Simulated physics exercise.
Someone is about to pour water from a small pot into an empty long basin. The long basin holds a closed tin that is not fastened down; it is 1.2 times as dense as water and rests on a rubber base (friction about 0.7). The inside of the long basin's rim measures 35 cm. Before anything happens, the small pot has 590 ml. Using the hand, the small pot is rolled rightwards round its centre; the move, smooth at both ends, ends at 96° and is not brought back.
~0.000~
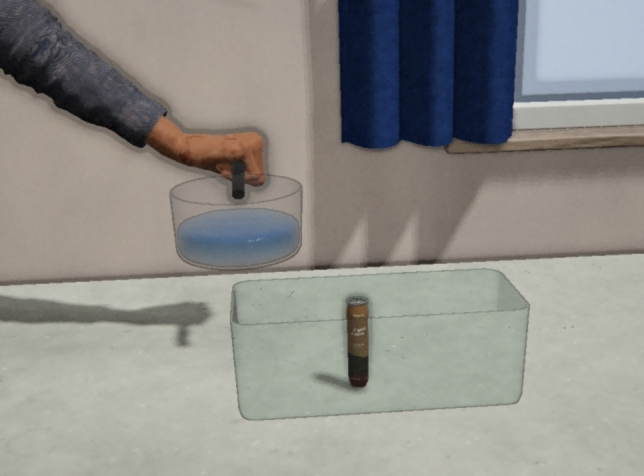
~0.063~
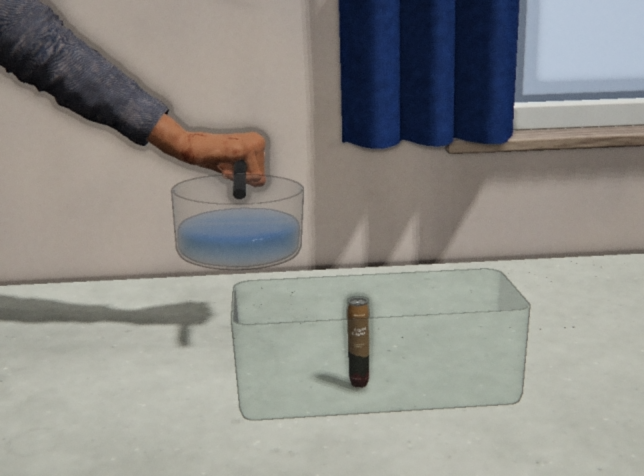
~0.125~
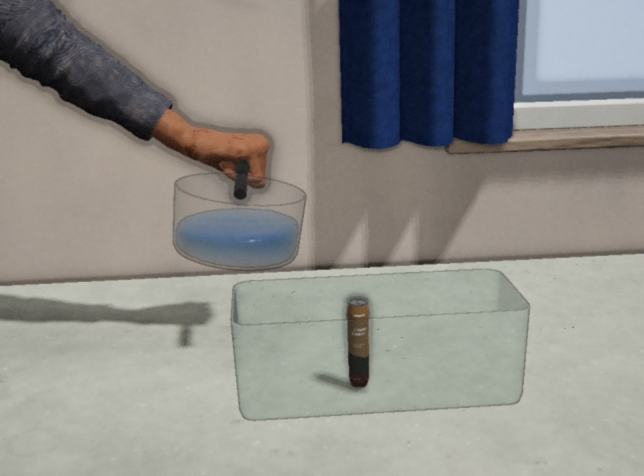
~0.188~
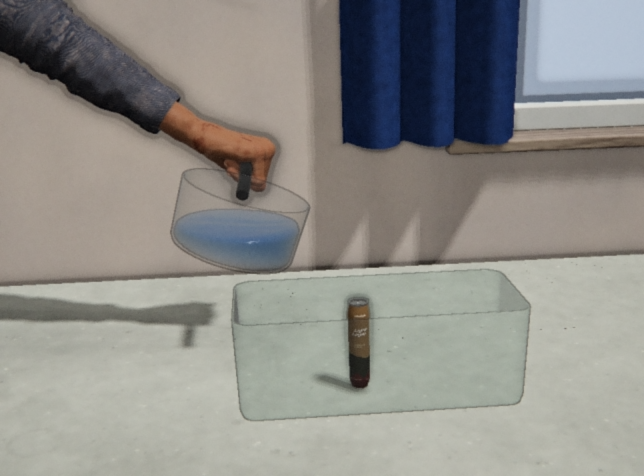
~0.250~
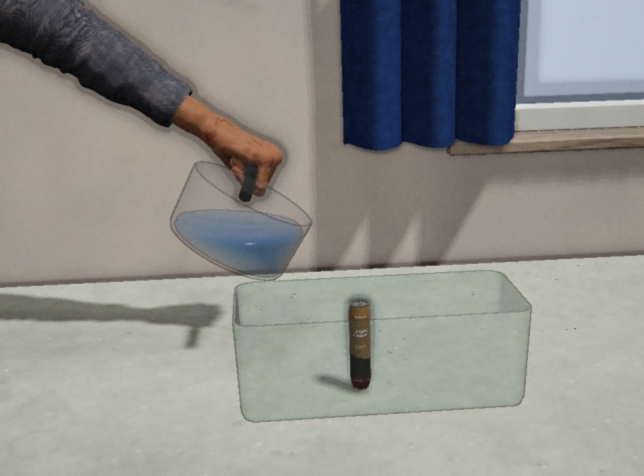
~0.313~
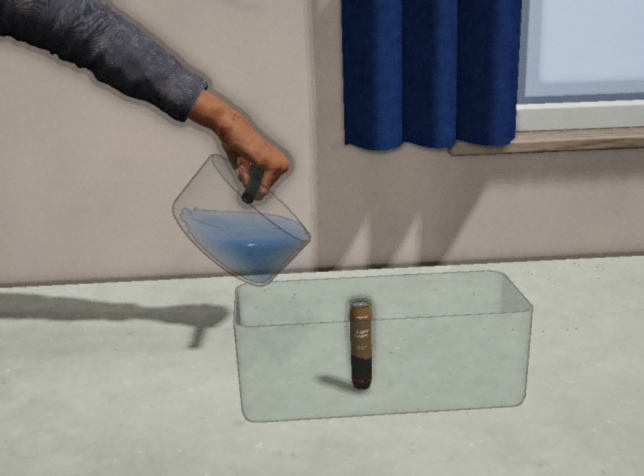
In this clip, a hand holds a small clear pot of blue water above the left end of a long transparent basin containing an upright brown tin, then smoothly tilts the pot rightwards while the tin stays still.
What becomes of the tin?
The tin keeps upright.
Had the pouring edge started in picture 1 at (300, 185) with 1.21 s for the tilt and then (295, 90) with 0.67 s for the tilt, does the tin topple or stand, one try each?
Try 1: Still standing; try 2: Tipped over.
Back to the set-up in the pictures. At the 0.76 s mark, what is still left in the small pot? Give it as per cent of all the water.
Near 14 percent, more or less.
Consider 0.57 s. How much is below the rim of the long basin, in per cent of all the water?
At that time the basin holds about 40 per cent of the liquid.
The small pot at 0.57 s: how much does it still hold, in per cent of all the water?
I reckon about 36 in a hundred is still held.
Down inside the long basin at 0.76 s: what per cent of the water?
Some 80 percent of the total.
Then, 0.57 s in, the tilt is 91° and 35 per cent is still to pour; the tin stands where it began.
Then, 0.76 s in, the tilt is 96° and 14 per cent is still to pour; the tin leans 4°.
Then, 0.96 s in, the tilt is 96° and 4 per cent is still to pour; the tin stands where it began.
Then, 1.17 s in, the tilt is 96° and 1 per cent is still to pour; the tin stands where it began.
Finally, the tin stands where it began.
